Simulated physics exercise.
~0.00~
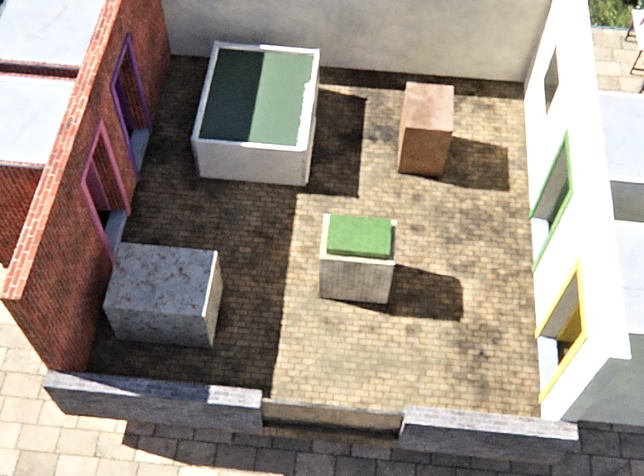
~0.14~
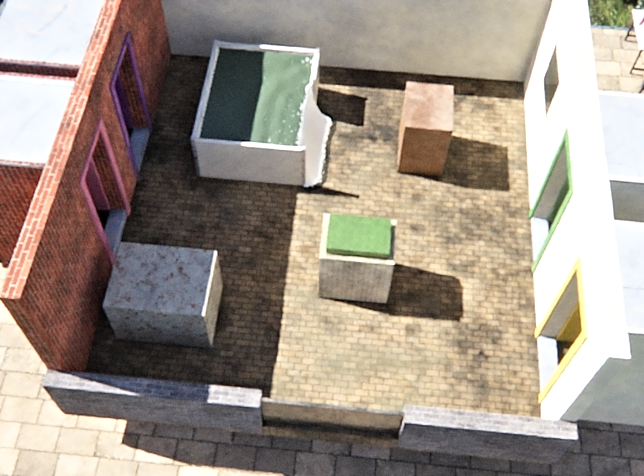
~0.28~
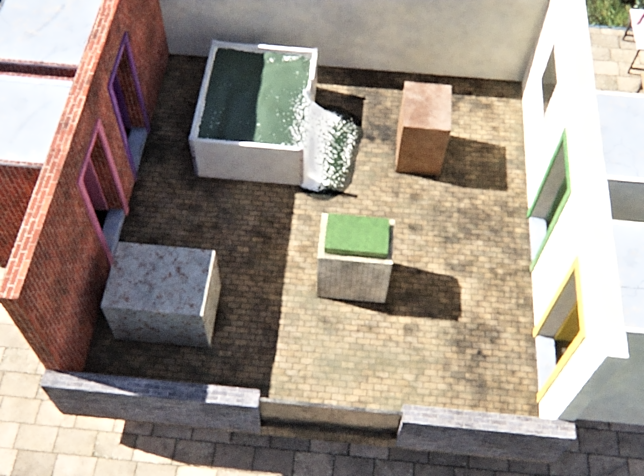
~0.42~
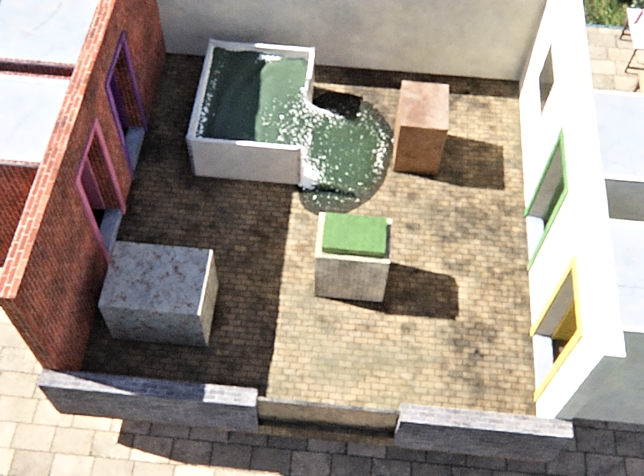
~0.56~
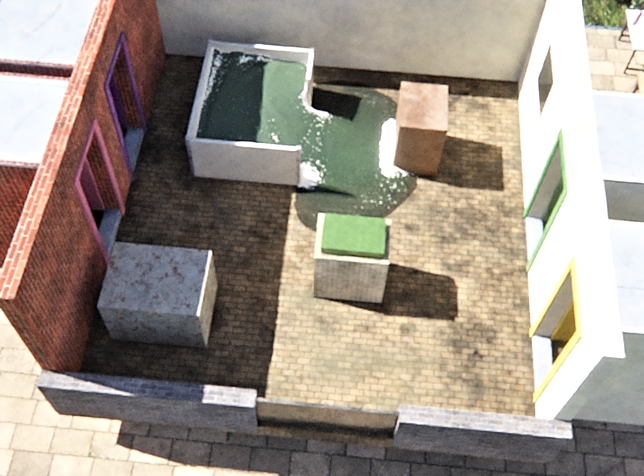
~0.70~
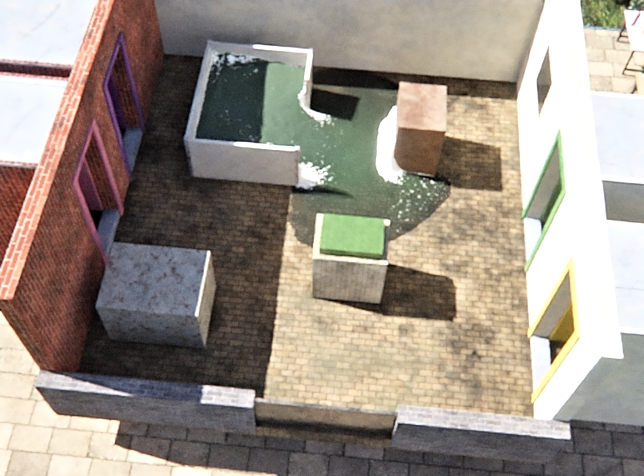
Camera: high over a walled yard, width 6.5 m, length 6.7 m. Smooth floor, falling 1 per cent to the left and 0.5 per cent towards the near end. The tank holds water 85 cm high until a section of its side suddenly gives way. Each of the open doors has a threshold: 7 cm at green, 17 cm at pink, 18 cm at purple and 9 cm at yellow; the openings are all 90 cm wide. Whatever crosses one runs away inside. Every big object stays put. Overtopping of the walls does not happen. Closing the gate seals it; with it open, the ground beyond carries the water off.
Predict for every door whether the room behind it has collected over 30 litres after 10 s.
Outcome: At the green door the total will be higher than the limit, at the pink door the total will be lower than the limit, at the purple door the total will be lower than the limit, at the yellow door the total will be higher than the limit.
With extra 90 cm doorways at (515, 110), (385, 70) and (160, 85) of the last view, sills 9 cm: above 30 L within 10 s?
Check each in turn: The first succeeds, the second succeeds, the third fails.
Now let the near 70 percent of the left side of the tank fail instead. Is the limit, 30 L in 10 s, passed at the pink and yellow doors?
Lab note: Vs limit, pink door inside limit; yellow door inside limit.
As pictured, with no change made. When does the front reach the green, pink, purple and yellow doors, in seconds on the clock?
Green = 1.2 s, pink = 5.0 s, purple = 5.0 s, yellow = 1.8 s.
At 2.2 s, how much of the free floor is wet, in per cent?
Around 45 per cent.
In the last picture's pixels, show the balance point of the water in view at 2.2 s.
(351, 162).
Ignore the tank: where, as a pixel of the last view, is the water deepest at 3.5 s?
Close to (506, 434).
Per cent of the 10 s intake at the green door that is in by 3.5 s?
By then it's near 80% of the total.
After 1.4 s water covers 30 % of the floor and is deepest (52 cm) near (381, 157); green door 11 cm at the sill, 7 L in, pink door not reached, purple door not reached, yellow door not reached.
After 2.2 s water covers 45 % of the floor and is deepest (36 cm) near (381, 157); green door 15 cm at the sill, 60 L in, pink door not reached, purple door not reached, yellow door 20 cm at the sill, 3 L in.
After 3.5 s water covers 60 % of the floor and is deepest (30 cm) near (506, 434); green door 14 cm at the sill, 120 L in, pink door not reached, purple door not reached, yellow door 16 cm at the sill, 45 L in.
After 6.0 s water covers 95 % of the floor and is deepest (18 cm) near (364, 420); green door 5 cm at the sill, 141 L in, pink door 6 cm at the sill, 0 L in, purple door 3 cm at the sill, 0 L in, yellow door 11 cm at the sill, 92 L in.
After 10.0 s water covers 100 % of the floor and is deepest (18 cm) near (186, 403); green door 6 cm at the sill, 149 L in, pink door 9 cm at the sill, 0 L in, purple door 11 cm at the sill, 0 L in, yellow door 8 cm at the sill, 103 L in.
